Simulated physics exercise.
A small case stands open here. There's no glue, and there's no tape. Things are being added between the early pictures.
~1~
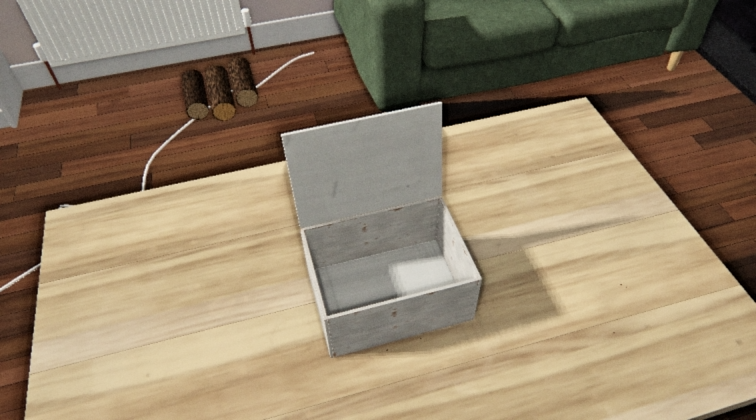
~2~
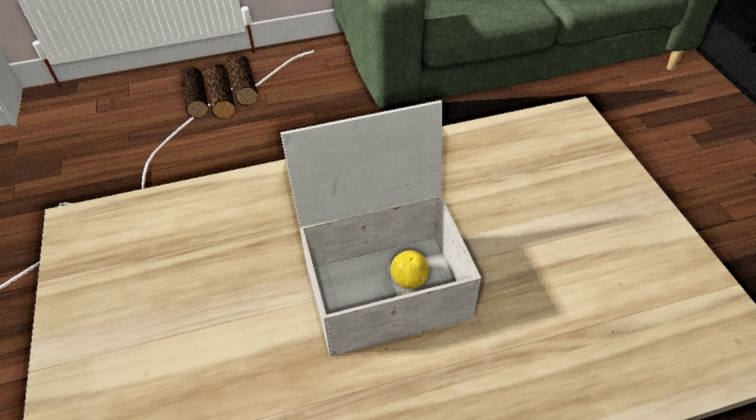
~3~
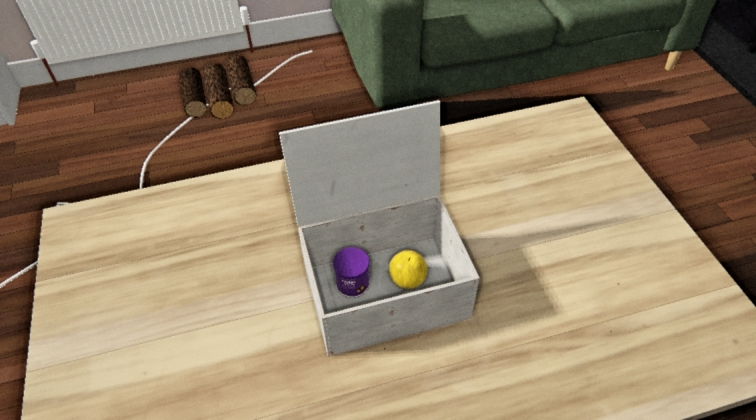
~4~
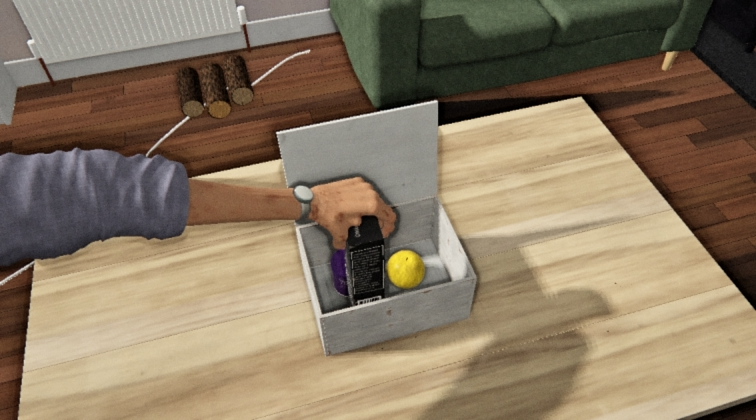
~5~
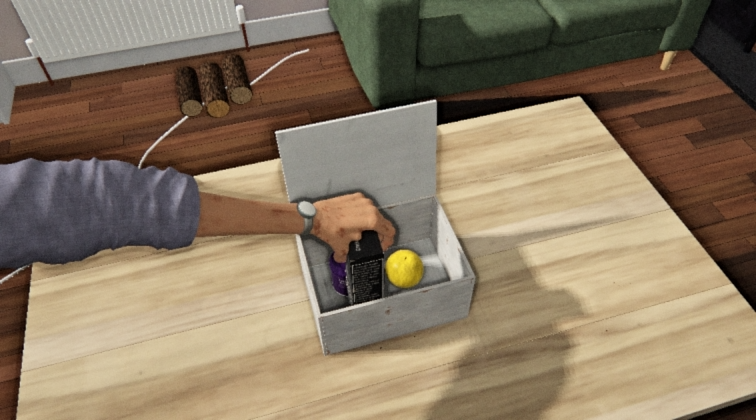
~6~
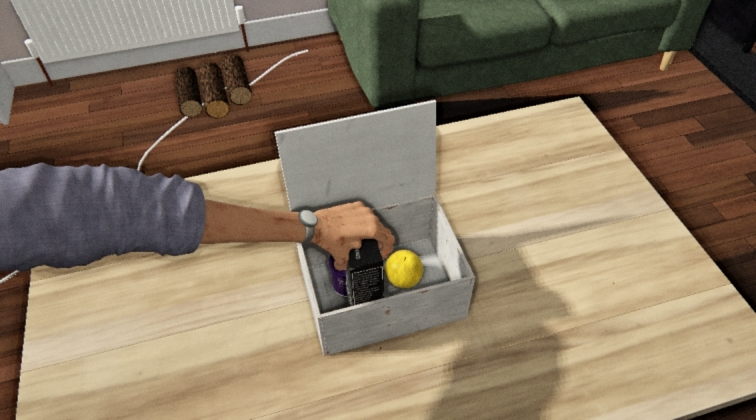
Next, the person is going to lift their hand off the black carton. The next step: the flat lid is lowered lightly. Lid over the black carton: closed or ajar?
The lid stops partway.
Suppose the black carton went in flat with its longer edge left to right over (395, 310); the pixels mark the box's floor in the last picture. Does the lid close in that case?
The lid settles shut this time.
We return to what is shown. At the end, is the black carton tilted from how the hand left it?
Result: It remains as it was set.
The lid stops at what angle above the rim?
It comes to about 35°.
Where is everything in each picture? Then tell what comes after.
In the first frame, the last thing is not in view yet.
In the second frame, the last thing is not in view yet; yellow apple (410, 270).
In the third frame, the last thing is not in view yet; yellow apple (408, 270).
In the fourth frame, on its way; black carton (365, 270); yellow apple (406, 270).
In the fifth frame, on its way; black carton (365, 282); yellow apple (404, 269).
In the sixth frame, put in, still held; black carton (365, 288); yellow apple (404, 269).
Then, 1.00 s later than the last frame, lid starting down.
Then, 1.40 s later than the last frame, lid 73° above the rim.
Then, 1.60 s later than the last frame, lid 57° above the rim.
Then, 1.80 s later than the last frame, lid 38° above the rim.
When it is over, lid 37° above the rim; all 3 as before. End places, in pixels of the last picture, black carton near (365, 288).
